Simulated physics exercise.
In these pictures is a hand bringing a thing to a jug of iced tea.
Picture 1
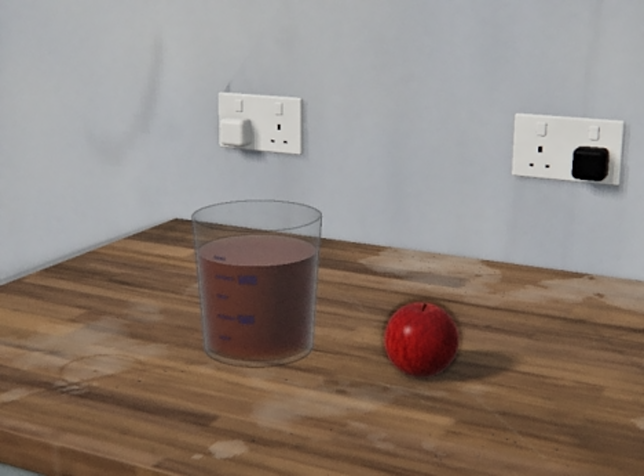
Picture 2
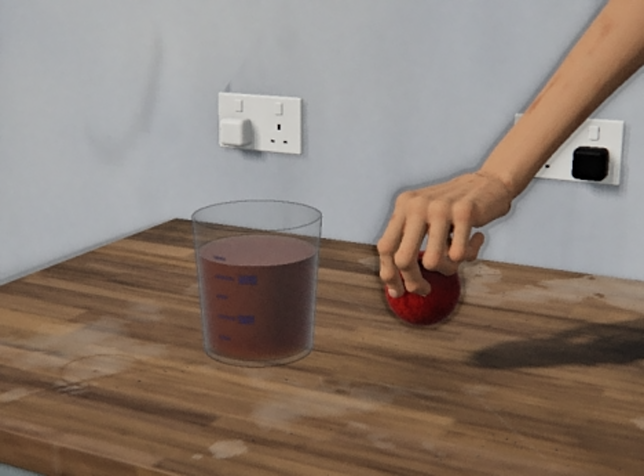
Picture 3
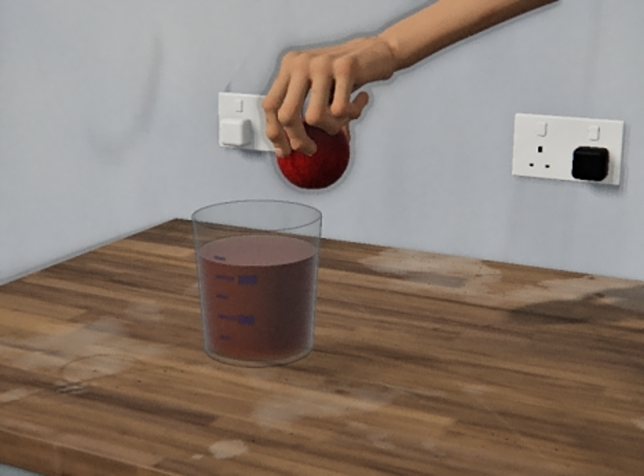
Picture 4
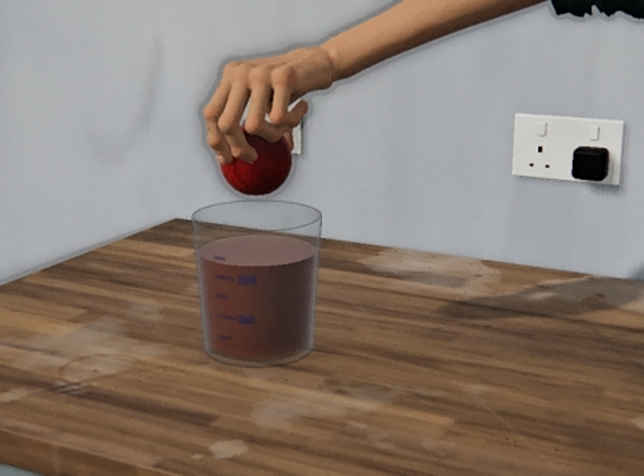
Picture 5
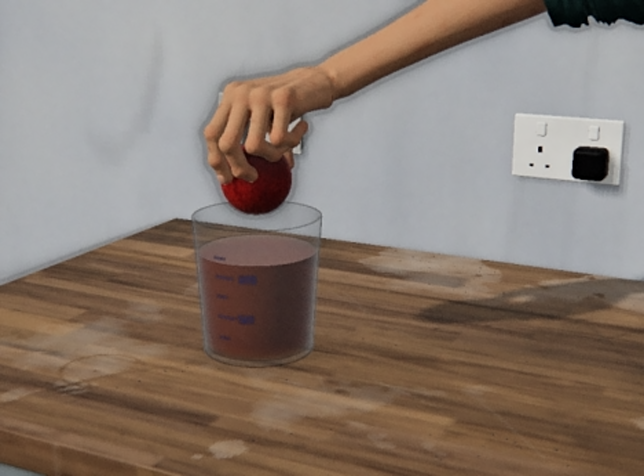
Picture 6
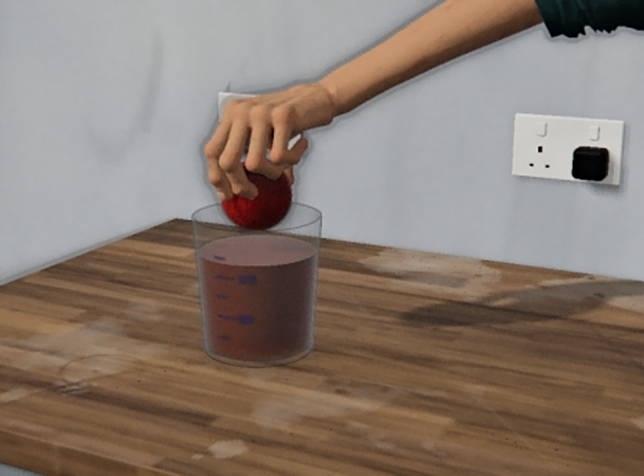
On a wooden worktop against a pale grey-blue wall with white sockets, seen from slightly above by a still camera, the scene is indoors. A clear jug about three quarters full of reddish-brown liquid stands left of centre, with a red apple to its right. A hand reaches in from the right, grasps the apple, lifts it, carries it left above the jug and lowers it to just over the liquid.
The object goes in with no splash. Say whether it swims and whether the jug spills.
What you'd see is that the thing keeps afloat while the jug holds everything.
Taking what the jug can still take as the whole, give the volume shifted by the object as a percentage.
That's roughly 40 percent.
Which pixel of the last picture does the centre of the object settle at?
Approximately (258, 252).
A moment on, the apple enters the iced tea; the jug is about three quarters full.
Further on, the apple comes up again; the jug is about three quarters full.
When it is over, the apple is afloat; the jug is about three quarters full; none went over.
